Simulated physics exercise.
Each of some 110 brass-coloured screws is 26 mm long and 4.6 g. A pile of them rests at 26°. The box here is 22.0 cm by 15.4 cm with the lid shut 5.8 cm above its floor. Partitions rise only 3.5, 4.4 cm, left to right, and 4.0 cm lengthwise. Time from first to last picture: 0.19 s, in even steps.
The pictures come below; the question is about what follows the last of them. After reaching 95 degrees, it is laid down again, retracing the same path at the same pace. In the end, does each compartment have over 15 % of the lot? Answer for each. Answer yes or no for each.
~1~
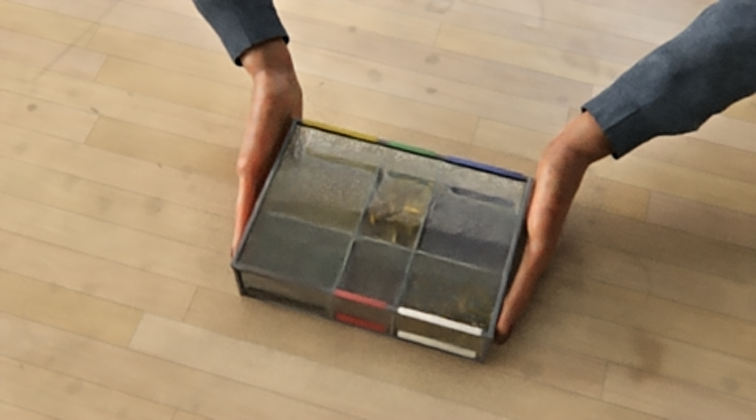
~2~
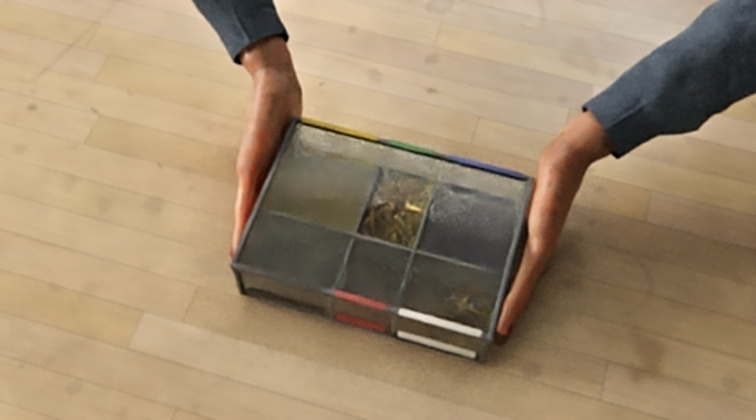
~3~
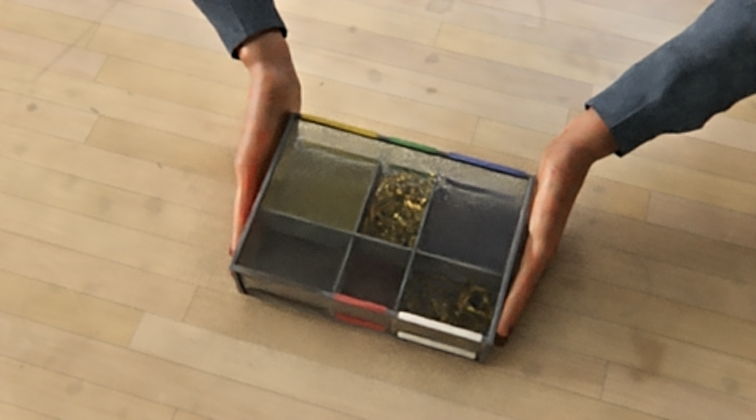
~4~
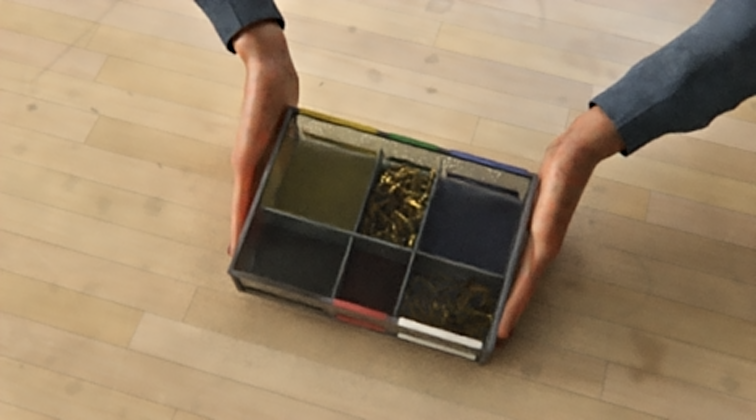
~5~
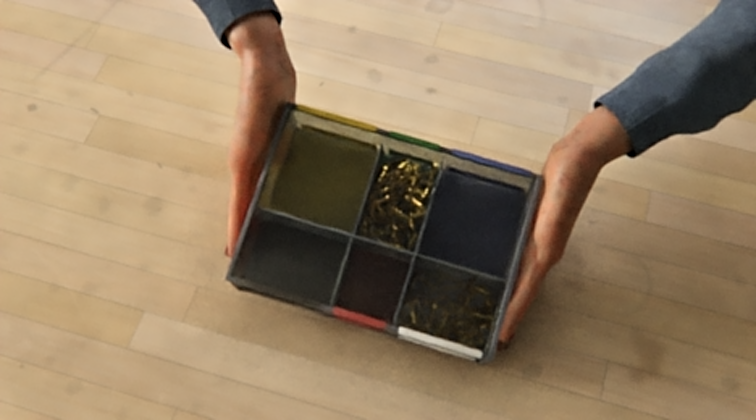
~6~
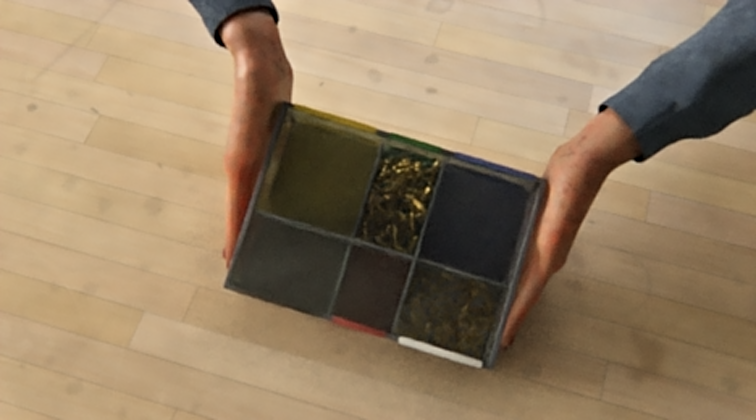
Red: No, blue: No, green: Yes, yellow: No, white: Yes, black: No.
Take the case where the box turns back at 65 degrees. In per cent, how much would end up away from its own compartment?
10 percent.
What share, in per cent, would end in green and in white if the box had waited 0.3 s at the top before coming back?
Result - green: 45 %, white: 45 %.
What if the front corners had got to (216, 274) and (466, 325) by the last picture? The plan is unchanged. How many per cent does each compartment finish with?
Red 5; blue 0; green 20; yellow 10; white 35; black 35.
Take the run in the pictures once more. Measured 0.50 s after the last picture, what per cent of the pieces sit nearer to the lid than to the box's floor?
Roughly 50 per cent.
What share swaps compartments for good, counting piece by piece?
My estimate is some 10 per cent.
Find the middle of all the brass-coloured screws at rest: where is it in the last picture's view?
Once everything settles, the centre is around (403, 270).
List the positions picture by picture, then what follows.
The first picture shows box tilt 0 degrees, front corners at (236, 264) and (488, 334); green 60 %, white 40 %.
The second picture shows box tilt 1 degrees, front corners at (236, 264) and (488, 335).
The third picture shows box tilt 4 degrees, front corners at (235, 266) and (488, 339), lowest corner right front.
The fourth picture shows box tilt 10 degrees, front corners at (233, 270) and (489, 346), lowest corner right front.
The fifth picture shows box tilt 17 degrees, front corners at (231, 277) and (489, 355), lowest corner right front.
The sixth picture shows box tilt 24 degrees, front corners at (229, 285) and (489, 365), lowest corner right front; green 60 %, white 40 %.
Then, 0.50 s after the last picture, tilt 94 degrees; red 5 %, green 55 %, white 40 %.
Then, 0.83 s after the last picture, tilt 39 degrees; red 5 %, green 50 %, white 45 %.
Then, 1.26 s after the last picture, tilt 0 degrees; red 5 %, green 50 %, white 45 %.
In the end, red 5 %, blue 0 %, green 50 %, yellow 0 %, white 45 %, black 0 %.
